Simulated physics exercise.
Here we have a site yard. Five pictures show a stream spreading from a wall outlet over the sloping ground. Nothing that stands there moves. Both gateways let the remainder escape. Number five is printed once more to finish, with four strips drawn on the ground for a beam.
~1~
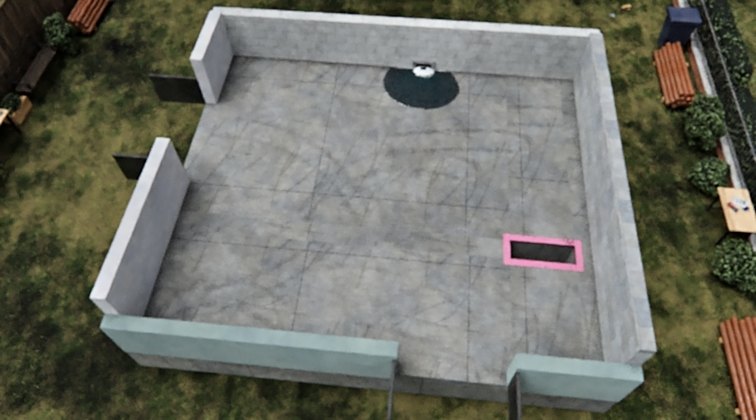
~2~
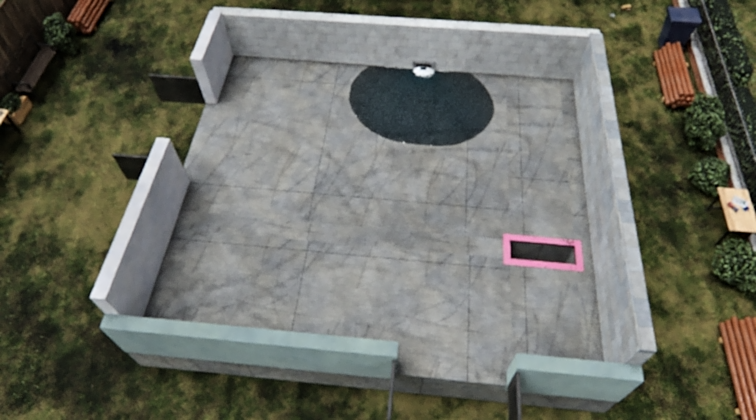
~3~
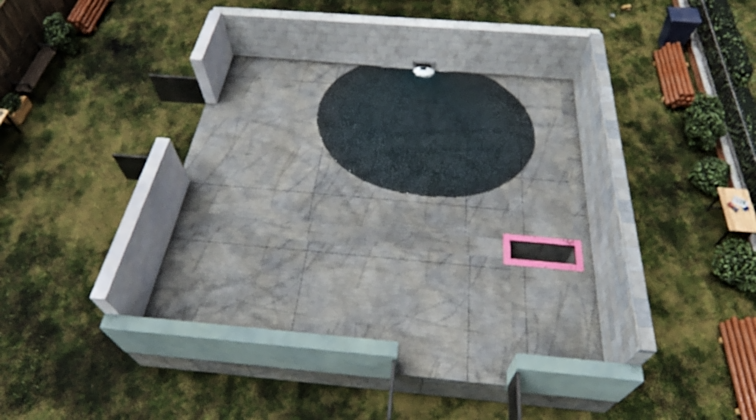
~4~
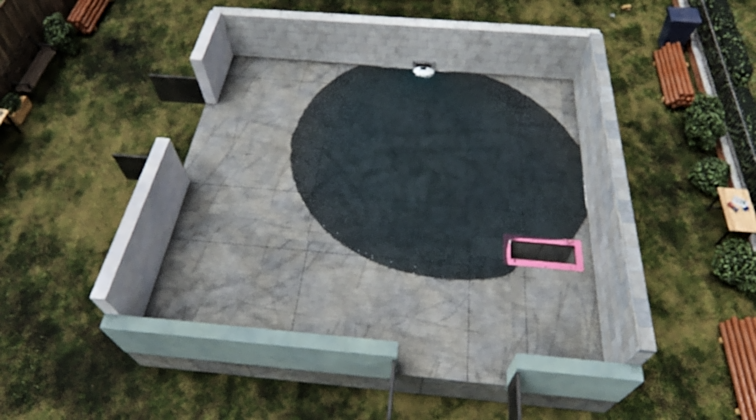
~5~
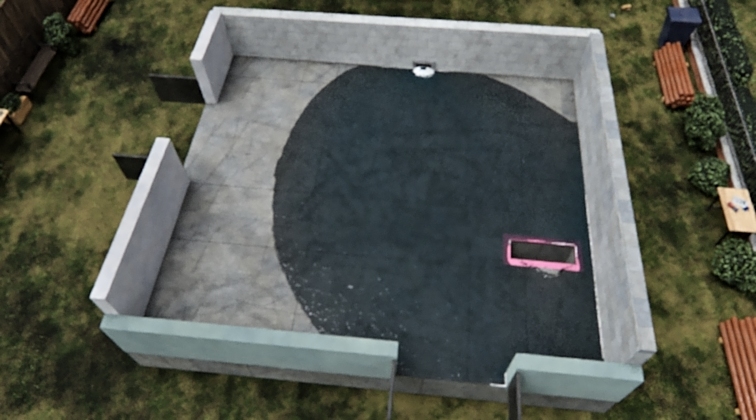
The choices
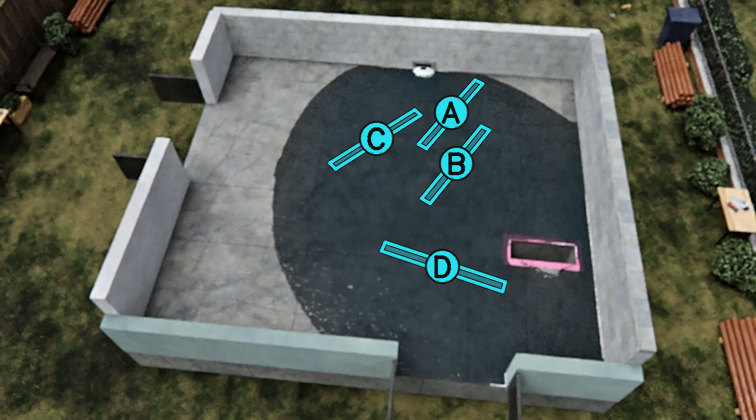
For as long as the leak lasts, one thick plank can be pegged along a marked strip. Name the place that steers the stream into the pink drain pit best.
D is best.
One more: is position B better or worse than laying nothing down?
Position B is worse.
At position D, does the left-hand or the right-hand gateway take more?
The right one.
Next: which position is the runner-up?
Position C.
On the marked copy, A from (422, 146) to (478, 81); B from (425, 201) to (485, 128); C from (332, 165) to (417, 112); D from (383, 246) to (504, 286).
With A, about 22 % of the stream runs into the pink drain pit, about 77 % out by the gates.
With B, about 24 % of the stream runs into the pink drain pit, about 75 % out by the gates.
With C, about 39 % of the stream runs into the pink drain pit, about 61 % out by the gates.
With D, about 50 % of the stream runs into the pink drain pit, about 49 % out by the gates.
